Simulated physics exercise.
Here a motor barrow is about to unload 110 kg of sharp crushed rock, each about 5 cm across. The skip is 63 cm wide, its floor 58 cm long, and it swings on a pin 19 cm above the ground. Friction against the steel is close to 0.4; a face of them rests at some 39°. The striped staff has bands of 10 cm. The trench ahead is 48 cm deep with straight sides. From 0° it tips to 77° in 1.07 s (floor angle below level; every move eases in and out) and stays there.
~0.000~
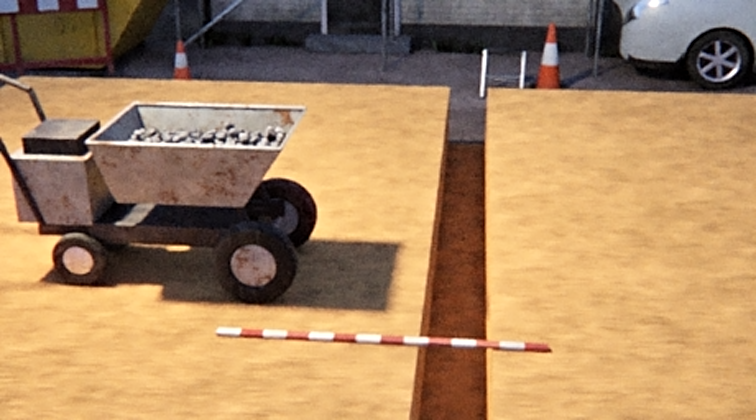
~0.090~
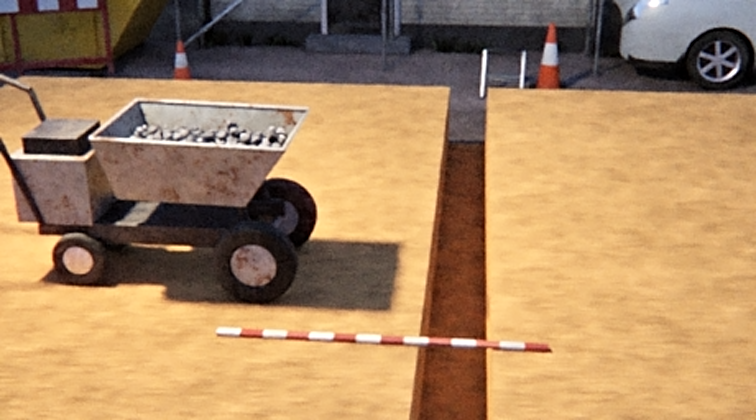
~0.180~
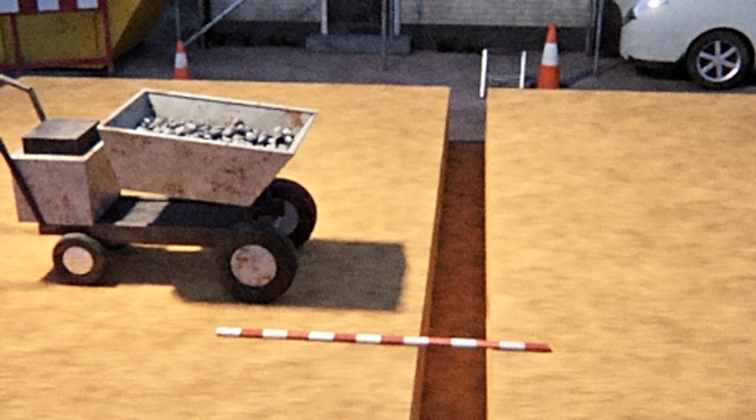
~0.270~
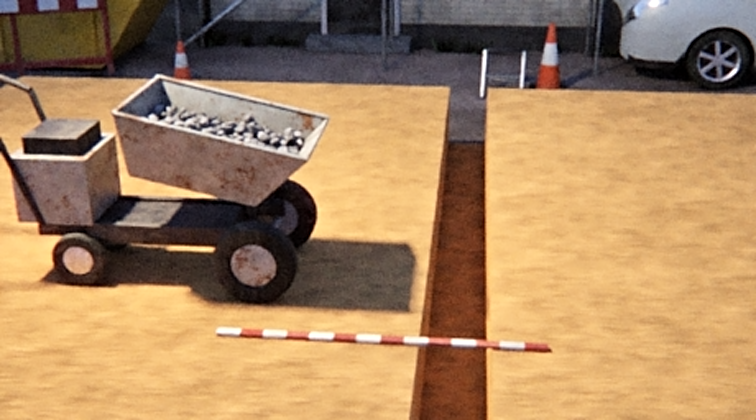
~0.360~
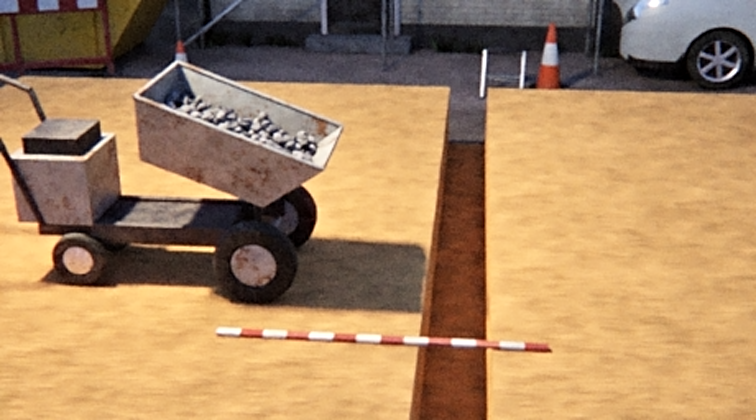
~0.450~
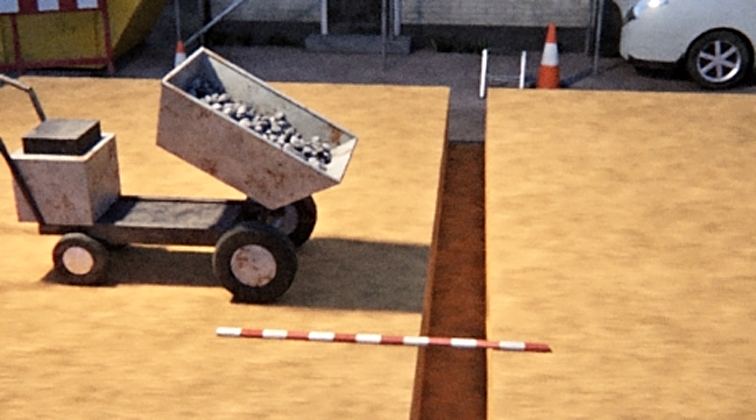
A motor barrow's skip full of crushed rock tilts steadily up toward the right beside a trench.
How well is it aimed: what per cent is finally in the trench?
Roughly 62 per cent ends in the trench.
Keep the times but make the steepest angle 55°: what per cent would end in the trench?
Then about 0 per cent.
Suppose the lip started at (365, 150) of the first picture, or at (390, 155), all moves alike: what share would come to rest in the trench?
Near 55 per cent from the first place, 20 from the second.
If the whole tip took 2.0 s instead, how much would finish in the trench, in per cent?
In that case some 55 per cent.
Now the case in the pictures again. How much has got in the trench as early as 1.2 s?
Some 15 per cent.
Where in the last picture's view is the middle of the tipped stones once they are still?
Their middle is at about (446, 347).
After 0.8 s the floor is at 65°; 100 % in the skip; the foremost stones are at (375, 211).
After 1.2 s the floor is at 77°; 71 % in the skip, 15 % short of the trench, 15 % in the trench; the foremost stones are at (474, 354).
After 1.5 s the floor is at 77°; 34 % in the skip, 21 % short of the trench, 46 % in the trench; the foremost stones are at (487, 334).
After 3.5 s the floor is at 77°; 7 % in the skip, 31 % short of the trench, 62 % in the trench; the foremost stones are at (490, 345).
